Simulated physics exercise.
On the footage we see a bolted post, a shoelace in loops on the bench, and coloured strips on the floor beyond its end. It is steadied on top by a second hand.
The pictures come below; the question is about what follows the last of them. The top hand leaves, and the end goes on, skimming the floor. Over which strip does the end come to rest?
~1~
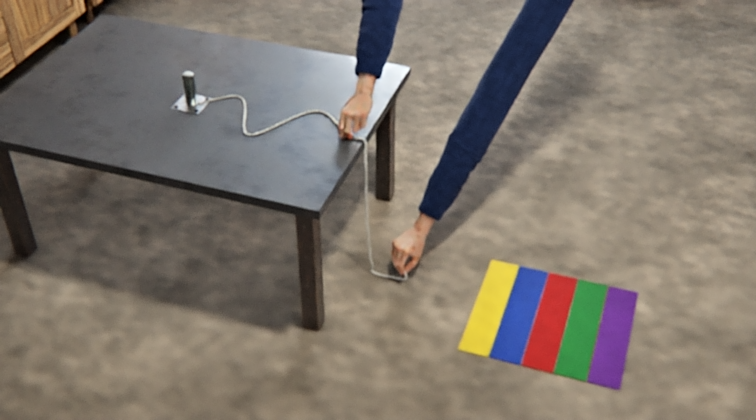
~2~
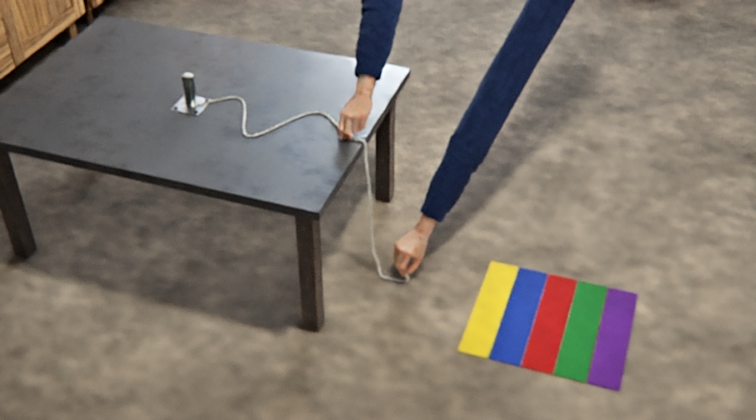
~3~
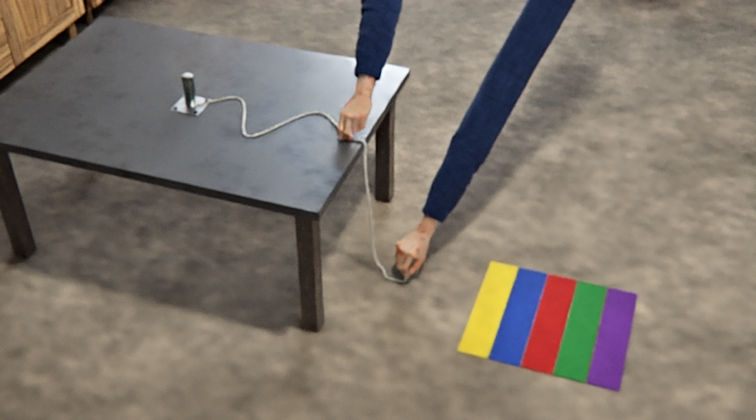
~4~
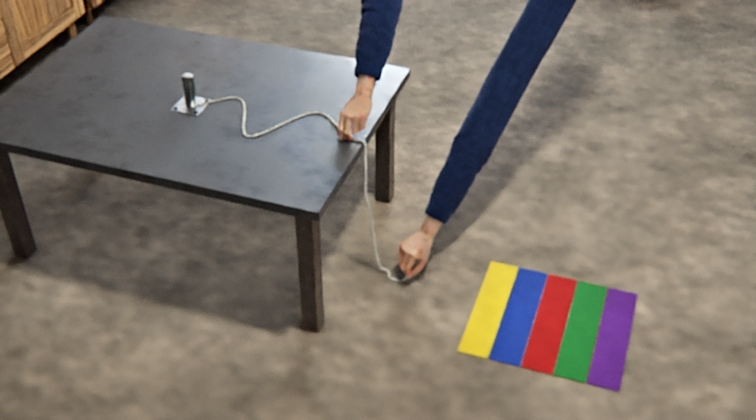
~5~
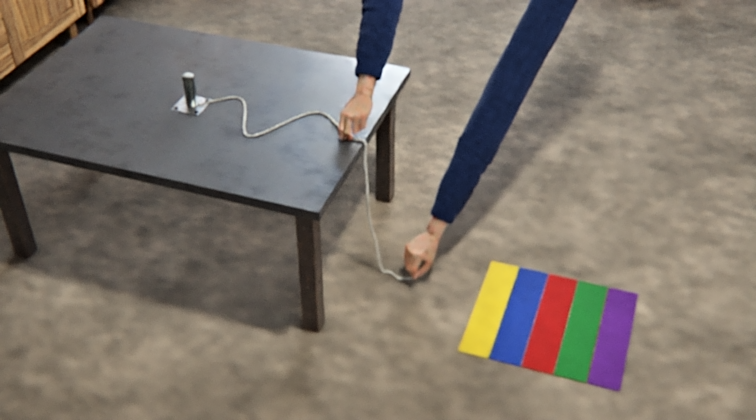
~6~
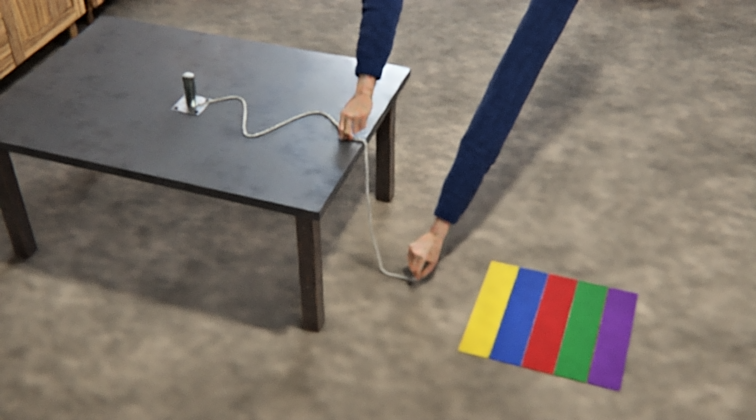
Over the purple strip.
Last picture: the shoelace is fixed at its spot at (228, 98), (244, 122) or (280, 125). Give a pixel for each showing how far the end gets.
It would sit near (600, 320) the first time, (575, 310) the second and (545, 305) the third.
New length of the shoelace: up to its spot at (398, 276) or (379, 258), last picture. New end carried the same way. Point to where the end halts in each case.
One per try, the spots are (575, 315) and (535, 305).
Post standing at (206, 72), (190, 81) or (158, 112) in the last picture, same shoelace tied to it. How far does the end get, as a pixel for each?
First (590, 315), then (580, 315), and last (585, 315).
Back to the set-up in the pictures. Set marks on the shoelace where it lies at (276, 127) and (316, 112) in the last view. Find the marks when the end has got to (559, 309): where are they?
They end up at (330, 137) and at (366, 159).
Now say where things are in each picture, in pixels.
The first frame shows end (404, 271); yellow (479, 336); blue (510, 343); red (542, 351); green (575, 359); purple (608, 367).
The second frame shows end (406, 273); shoelace through (234, 97) (246, 134) (308, 114) (357, 140) (370, 198) (375, 256).
The third frame shows end (408, 274).
The fourth frame shows end (411, 275); shoelace through (234, 98) (245, 134) (307, 114) (357, 140) (366, 198) (377, 257).
The fifth frame shows end (417, 276).
The sixth frame shows end (421, 276); shoelace through (235, 97) (246, 134) (308, 114) (357, 140) (368, 197) (378, 256).
Early on, end near (559, 308); over red.
Midway, end near (595, 317); over green.
At the end of the slack, end near (616, 322); over purple. The end stops over the purple strip.
